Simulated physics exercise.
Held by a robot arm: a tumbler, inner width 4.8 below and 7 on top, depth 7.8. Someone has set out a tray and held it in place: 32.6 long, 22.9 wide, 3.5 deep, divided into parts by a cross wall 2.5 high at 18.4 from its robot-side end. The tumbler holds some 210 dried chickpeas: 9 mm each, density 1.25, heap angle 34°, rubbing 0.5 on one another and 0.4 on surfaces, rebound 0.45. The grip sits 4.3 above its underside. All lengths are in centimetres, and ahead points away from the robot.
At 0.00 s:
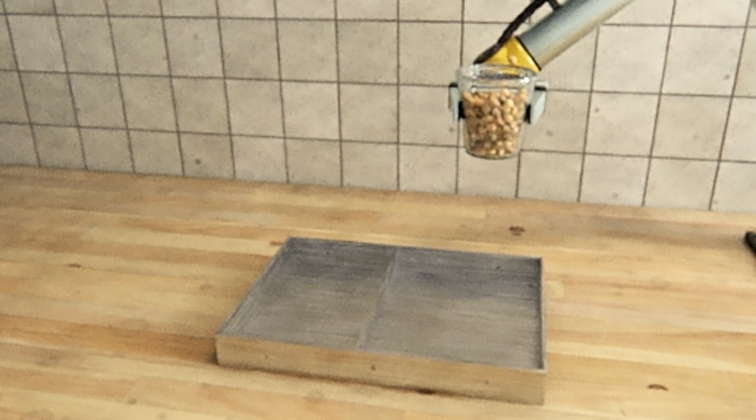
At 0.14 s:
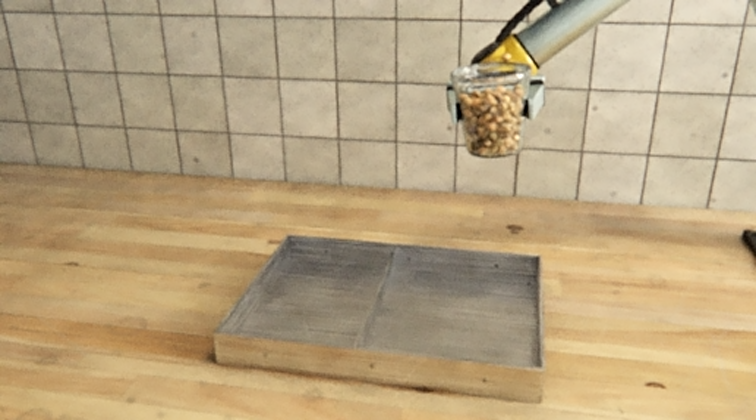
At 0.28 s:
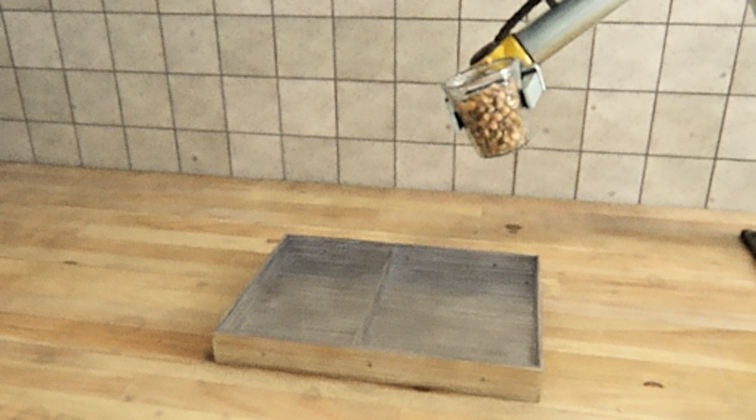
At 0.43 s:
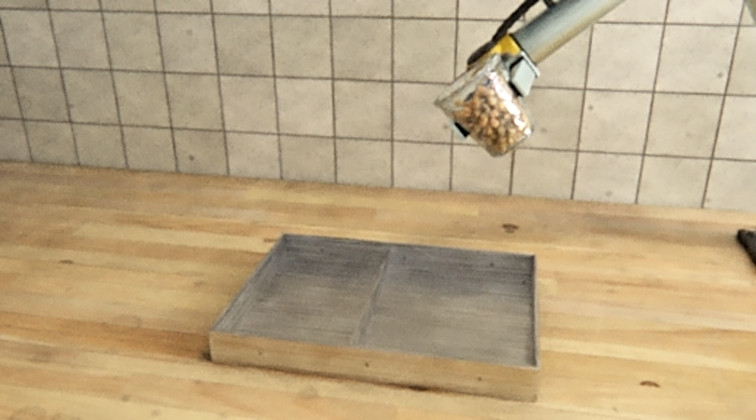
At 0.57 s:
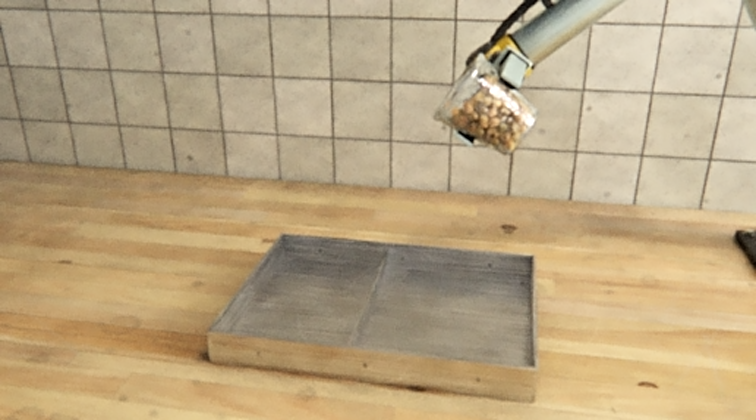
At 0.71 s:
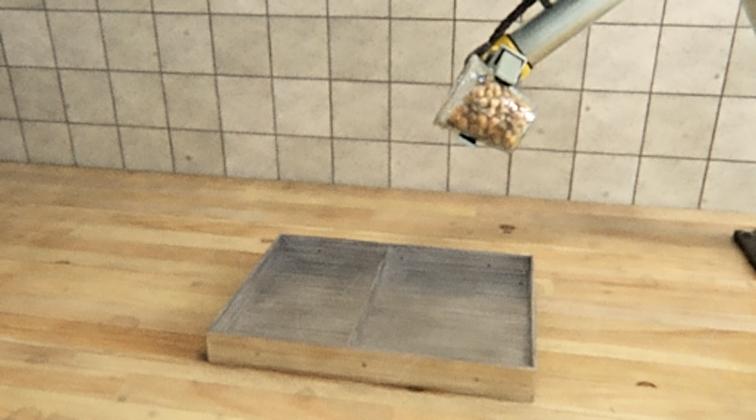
A robot arm tilts a clear tumbler of chickpeas leftward above an empty divided tray.
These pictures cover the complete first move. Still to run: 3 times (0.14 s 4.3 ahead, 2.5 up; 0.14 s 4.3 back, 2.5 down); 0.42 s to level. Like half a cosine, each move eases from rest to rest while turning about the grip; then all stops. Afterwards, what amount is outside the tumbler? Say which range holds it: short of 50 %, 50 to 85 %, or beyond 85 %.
The range 50 to 85 % holds it.
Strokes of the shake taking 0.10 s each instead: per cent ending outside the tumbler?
Estimate: Near 95 per cent.
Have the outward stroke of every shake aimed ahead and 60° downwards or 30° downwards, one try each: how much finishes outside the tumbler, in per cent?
Some 5 and 30 per cent.
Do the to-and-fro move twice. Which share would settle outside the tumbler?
About 65 per cent, then.
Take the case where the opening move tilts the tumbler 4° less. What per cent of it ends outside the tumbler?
I'd put it at around 60 per cent.
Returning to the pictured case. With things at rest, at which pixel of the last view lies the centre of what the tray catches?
I'd say somewhere near (386, 312) in the final view.
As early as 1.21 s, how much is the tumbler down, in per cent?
About 45 in a hundred parts are out by then.
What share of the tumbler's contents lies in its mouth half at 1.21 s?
80 per cent.
After 1.21 s, tilted 62° forward, highest piece 28 above the table; 110 in the tumbler, 43 in the far-side part, 40 in the robot-side part, 14 in flight or on a rim.
After 1.72 s, tilted 41° forward, highest piece 26 above the table; 93 in the robot-side part, 58 in the tumbler, 56 in the far-side part.
After 2.17 s, level, highest piece 25 above the table; 93 in the robot-side part, 58 in the tumbler, 56 in the far-side part.
After 3.22 s, level, highest piece 25 above the table; 93 in the robot-side part, 58 in the tumbler, 56 in the far-side part.
At rest, 93 in the robot-side part, 58 in the tumbler, 56 in the far-side part. That is 72 % outside the tumbler.
